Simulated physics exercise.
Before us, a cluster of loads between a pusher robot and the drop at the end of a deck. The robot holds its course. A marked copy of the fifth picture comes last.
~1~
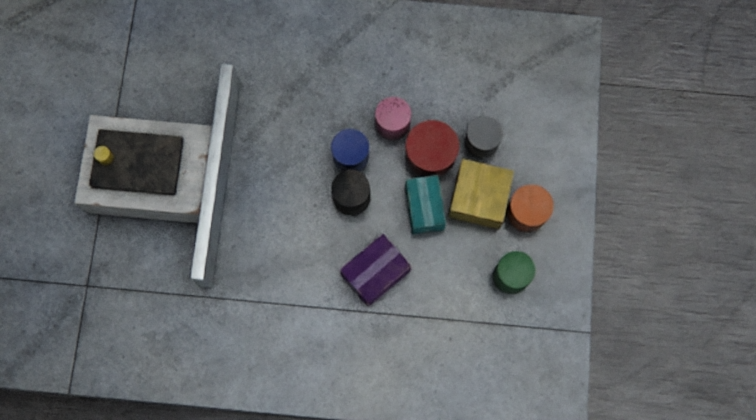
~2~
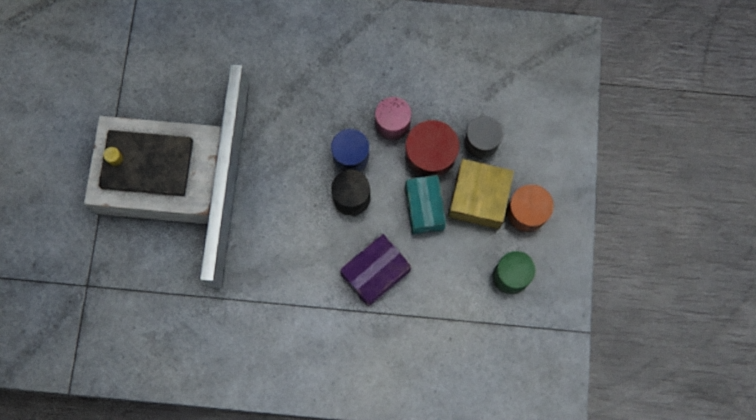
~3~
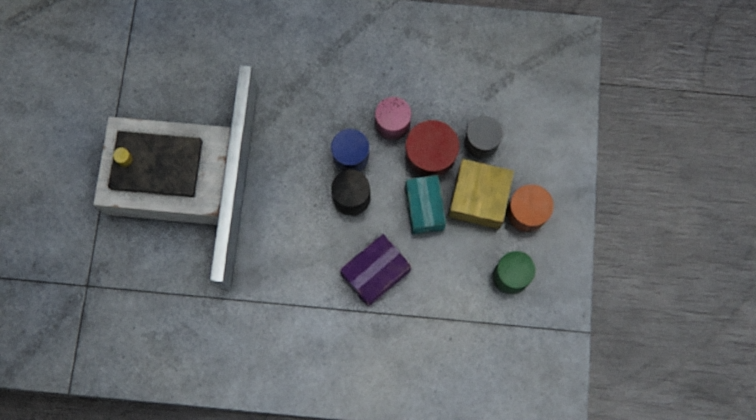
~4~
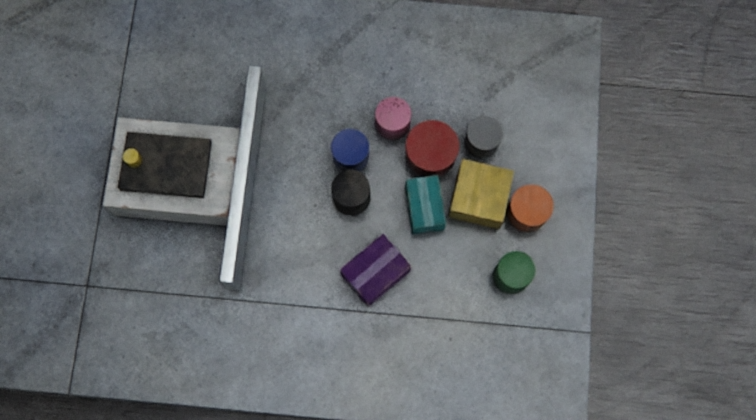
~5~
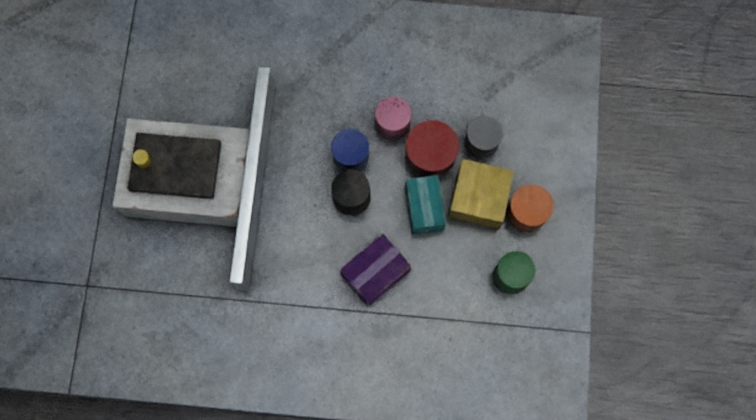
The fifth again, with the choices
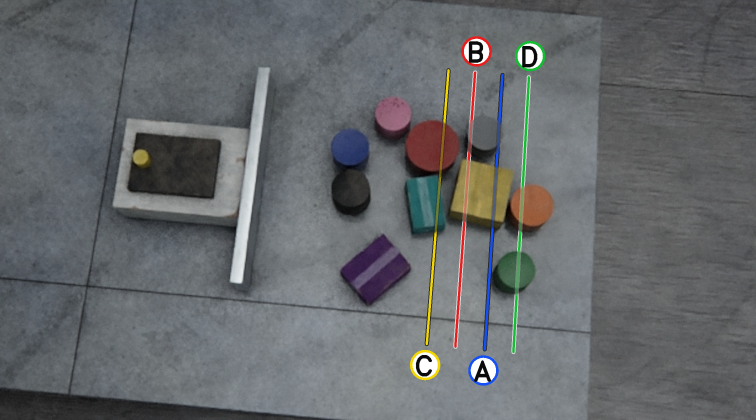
In the video, a white pusher robot with a wide front blade moves slowly and steadily right across a gray deck, toward a cluster of colorful canisters, pails and boxes that stay still, with a gap remaining between them.
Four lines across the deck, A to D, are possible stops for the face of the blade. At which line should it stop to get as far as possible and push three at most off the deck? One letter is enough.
No fourth one falls up to D.
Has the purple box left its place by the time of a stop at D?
By then, yes.
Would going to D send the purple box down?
By then, no.
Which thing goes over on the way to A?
The orange pail.
On the marked copy, A at (494, 207); B at (466, 204); C at (438, 202); D at (521, 210).
Following D. Soon after the start, robot (279, 174); purple box (383, 270); blue pail (378, 155).
Later, robot (378, 183); orange pail (595, 218); yellow crate (548, 200).
In the end, robot (453, 190); yellow crate over the edge; orange pail over the edge; two fallen.
As for the rest, A is within the limit but short; B is within the limit but short; C is within the limit but short.
